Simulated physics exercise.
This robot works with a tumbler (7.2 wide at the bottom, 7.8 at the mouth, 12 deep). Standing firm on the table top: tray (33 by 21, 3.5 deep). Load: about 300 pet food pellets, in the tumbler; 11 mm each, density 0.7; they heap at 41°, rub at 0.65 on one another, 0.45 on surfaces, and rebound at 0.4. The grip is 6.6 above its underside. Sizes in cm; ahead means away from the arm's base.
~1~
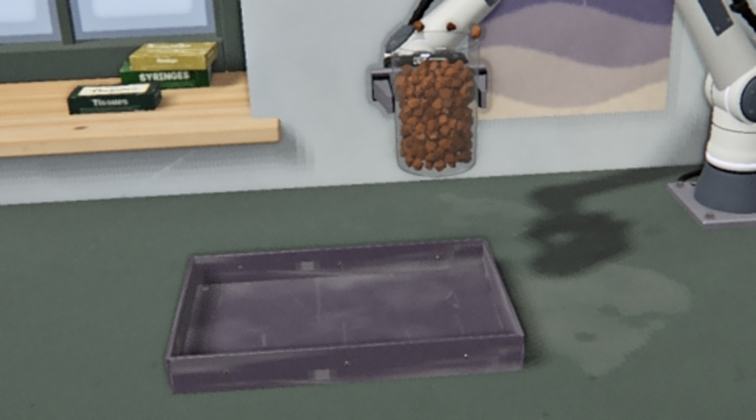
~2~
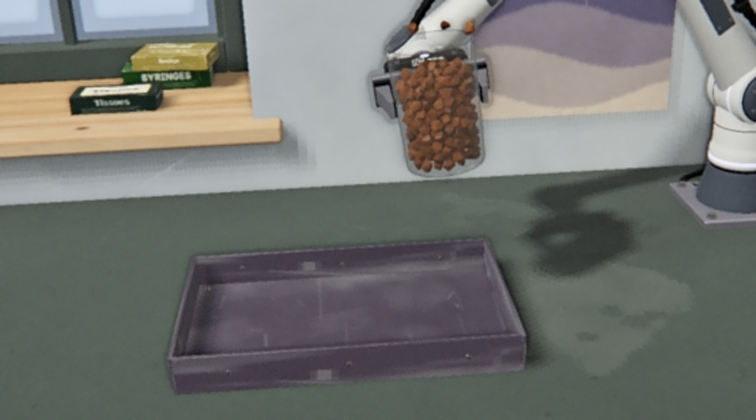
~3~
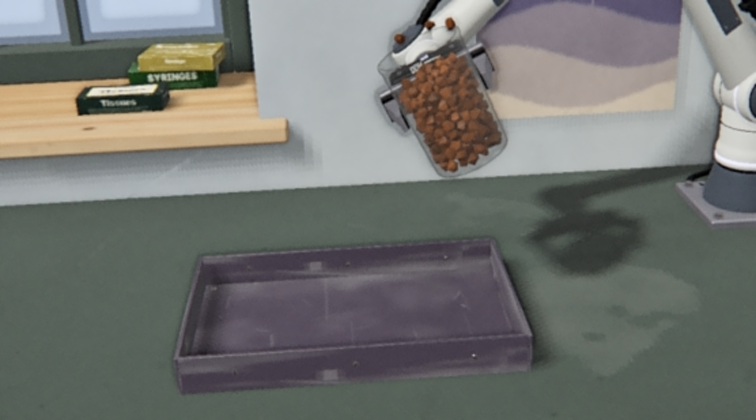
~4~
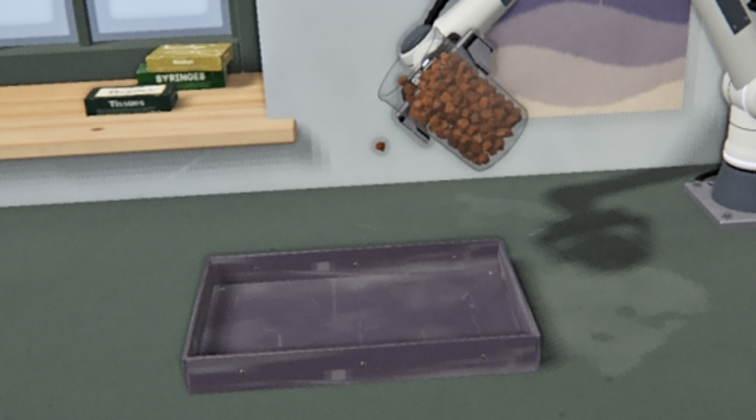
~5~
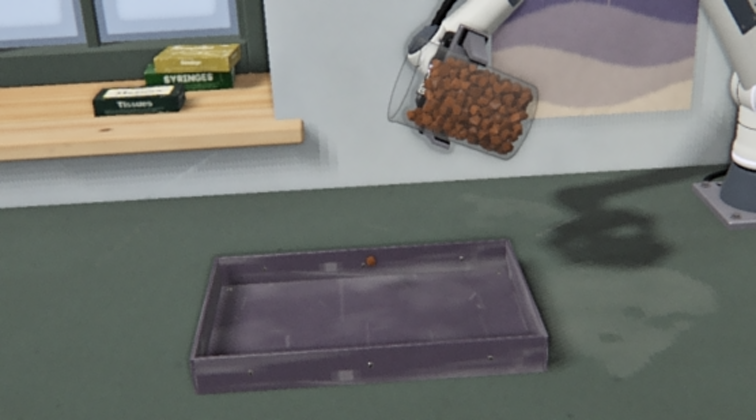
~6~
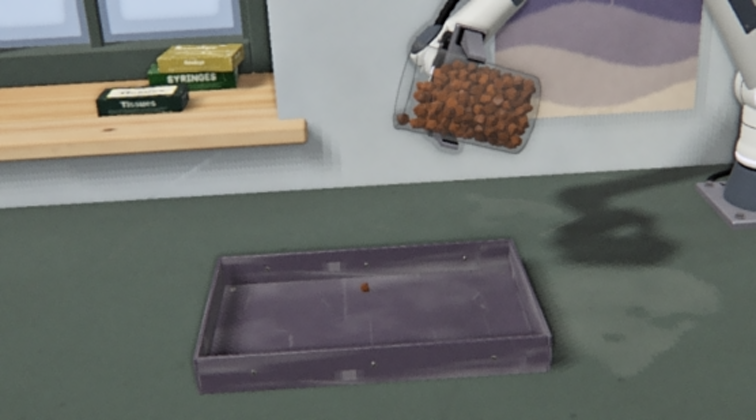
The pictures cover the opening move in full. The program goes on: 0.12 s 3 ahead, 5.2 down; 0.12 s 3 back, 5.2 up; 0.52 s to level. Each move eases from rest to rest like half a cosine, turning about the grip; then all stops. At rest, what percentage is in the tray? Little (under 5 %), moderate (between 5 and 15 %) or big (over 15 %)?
Share in the tray: Little (under 5 %).
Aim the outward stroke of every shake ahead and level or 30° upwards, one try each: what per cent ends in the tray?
About 25 and 60 per cent.
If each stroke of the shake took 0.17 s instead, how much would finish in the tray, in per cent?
It would be near 0 per cent.
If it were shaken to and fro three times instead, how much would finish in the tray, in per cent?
It would be near 10 per cent.
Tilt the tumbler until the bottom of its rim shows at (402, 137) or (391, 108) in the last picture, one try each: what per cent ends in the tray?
About 10 and 0 per cent.
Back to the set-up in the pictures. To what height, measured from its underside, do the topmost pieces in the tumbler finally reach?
Roughly 11.5 cm.
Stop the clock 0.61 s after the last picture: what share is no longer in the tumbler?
Near 0 per cent so far.
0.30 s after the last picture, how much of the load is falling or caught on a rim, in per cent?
Some 1 per cent.
Then, 0.30 s later, tilted 69° forward, highest piece 27 above the table; 295 in the tumbler, 1 in the tray, 4 in flight or on a rim.
Then, 0.61 s later, tilted 14° forward, highest piece 29 above the table; 294 in the tumbler, 6 in the tray.
Then, 0.96 s later, level, highest piece 29 above the table; 294 in the tumbler, 6 in the tray.
Then, 2.01 s later, level, highest piece 29 above the table; 294 in the tumbler, 6 in the tray.
At rest, 294 in the tumbler, 6 in the tray. That is 2 % in the tray.
